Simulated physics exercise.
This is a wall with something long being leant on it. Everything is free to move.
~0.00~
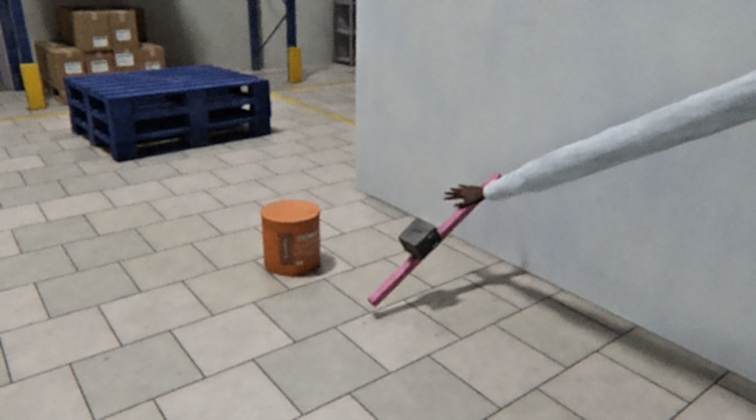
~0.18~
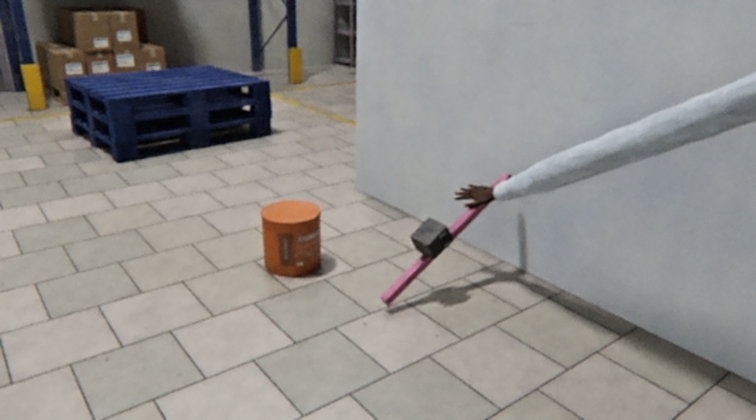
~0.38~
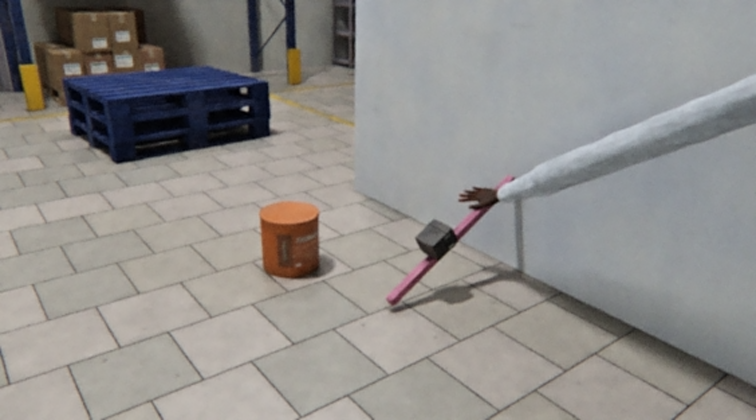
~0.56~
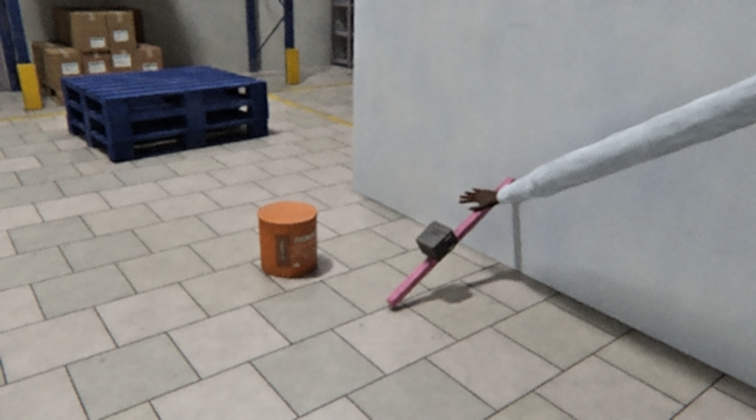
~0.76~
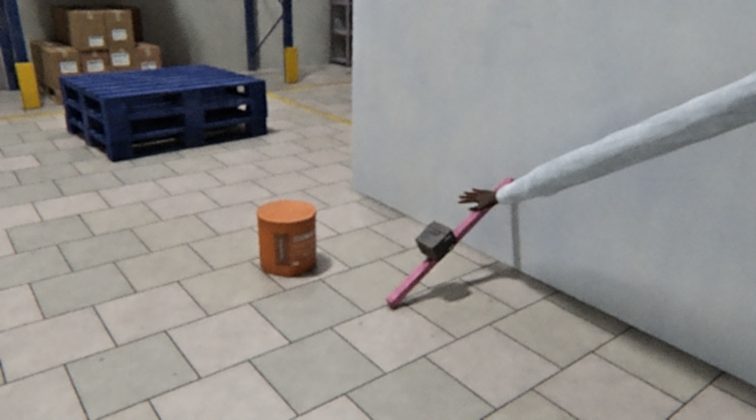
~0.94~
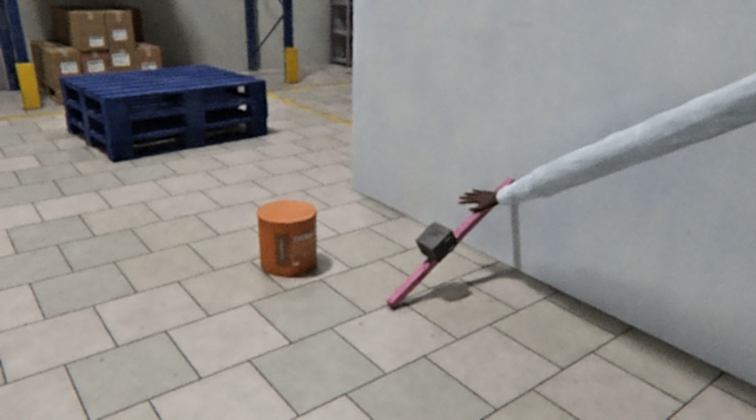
A hand shifts a pink pole slightly to the right beside a pale wall.
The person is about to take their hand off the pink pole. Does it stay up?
In the end the pole slides down.
Around 1.24 s, pink pole sunk by 20° near (443, 269).
Around 1.34 s, pink pole sunk by 30° near (440, 278).
Around 1.44 s, pink pole sunk by 32° near (440, 265).
Around 1.64 s, pink pole sunk by 30° near (438, 283).
Finally (2.8 s), moved from the start, pink pole; orange pail still in place. Final places as the last picture's camera would see them, pink pole near (438, 285). The pole slips out.
